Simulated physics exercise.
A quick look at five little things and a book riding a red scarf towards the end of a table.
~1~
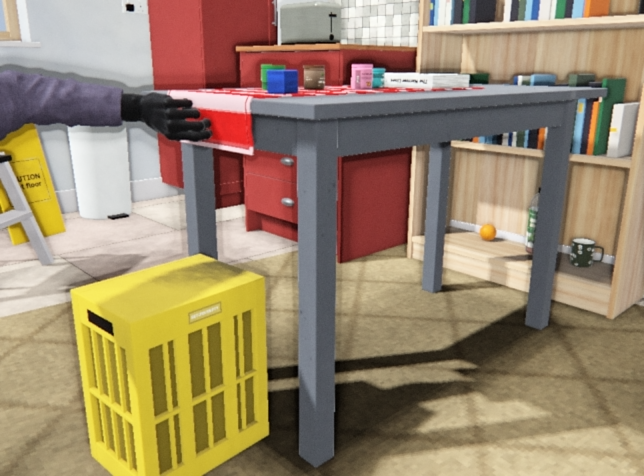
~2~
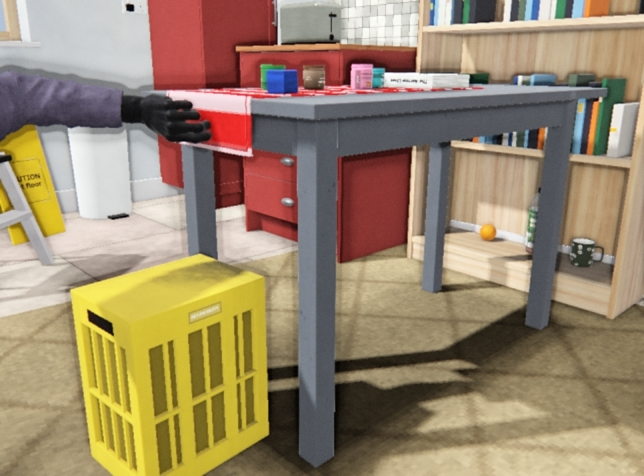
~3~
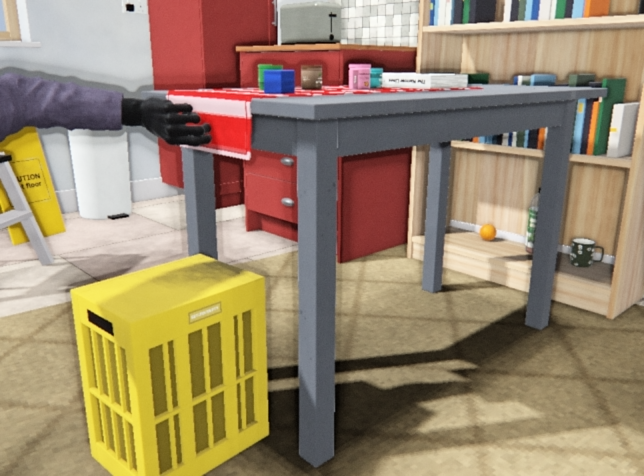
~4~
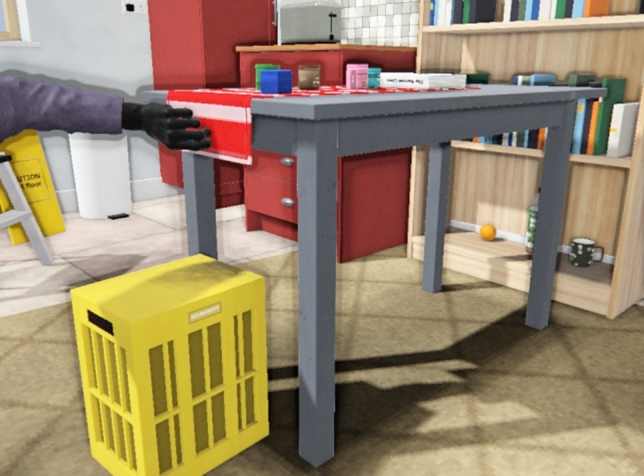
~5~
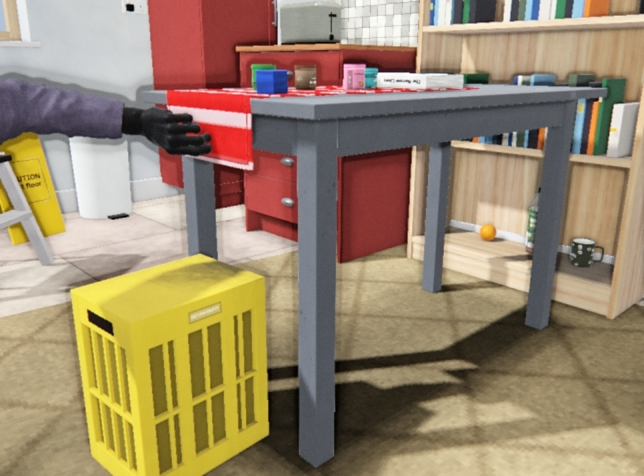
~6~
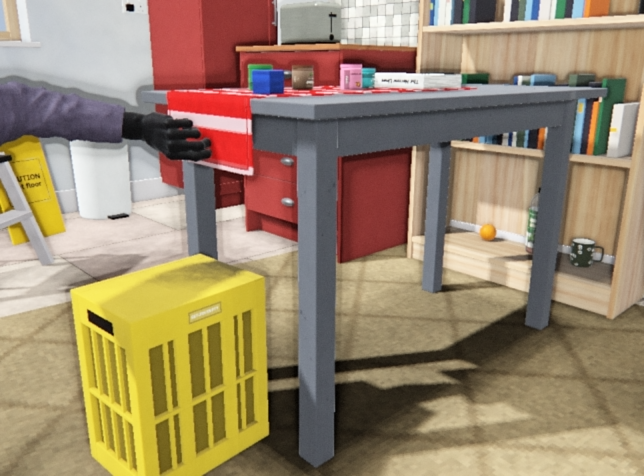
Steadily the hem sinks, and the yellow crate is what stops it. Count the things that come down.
Gone: Two.
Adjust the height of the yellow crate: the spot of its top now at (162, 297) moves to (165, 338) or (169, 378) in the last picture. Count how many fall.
Counts: 3, 4.
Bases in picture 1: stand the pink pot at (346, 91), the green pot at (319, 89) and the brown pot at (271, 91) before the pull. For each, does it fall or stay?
Record - pink pot retained; green pot retained; brown pot lost.
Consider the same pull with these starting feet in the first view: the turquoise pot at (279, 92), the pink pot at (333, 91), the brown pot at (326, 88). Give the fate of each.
Fate of the turquoise pot: It goes; fate of the pink pot: It stays; fate of the brown pot: It stays.
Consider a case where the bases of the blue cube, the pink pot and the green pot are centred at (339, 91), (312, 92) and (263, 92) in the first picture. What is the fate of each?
Result - blue cube: Still up; pink pot: Down; green pot: Down.
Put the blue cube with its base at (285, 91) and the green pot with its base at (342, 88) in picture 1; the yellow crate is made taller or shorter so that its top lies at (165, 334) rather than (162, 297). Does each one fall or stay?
Result: Blue cube gone, green pot still there.
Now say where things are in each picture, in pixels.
In the first picture, hem (253, 155); blue cube (283, 70); green pot (273, 65); brown pot (314, 65); pink pot (362, 65); turquoise pot (376, 69); top of the crate (162, 297).
In the second picture, hem (252, 156); blue cube (282, 70).
In the third picture, hem (250, 160); green pot (271, 65).
In the fourth picture, hem (252, 164); brown pot (309, 65); top of the crate (162, 297).
In the fifth picture, hem (253, 170); pink pot (354, 65).
In the sixth picture, hem (253, 175); blue cube (268, 70); green pot (260, 65); brown pot (302, 65); pink pot (351, 65); turquoise pot (366, 69).
Soon after, hem near (209, 229); blue cube gone.
Then, hem on the crate; blue cube and green pot gone.
At rest, hem on the crate; blue cube and green pot gone. The count of fallen things is two.
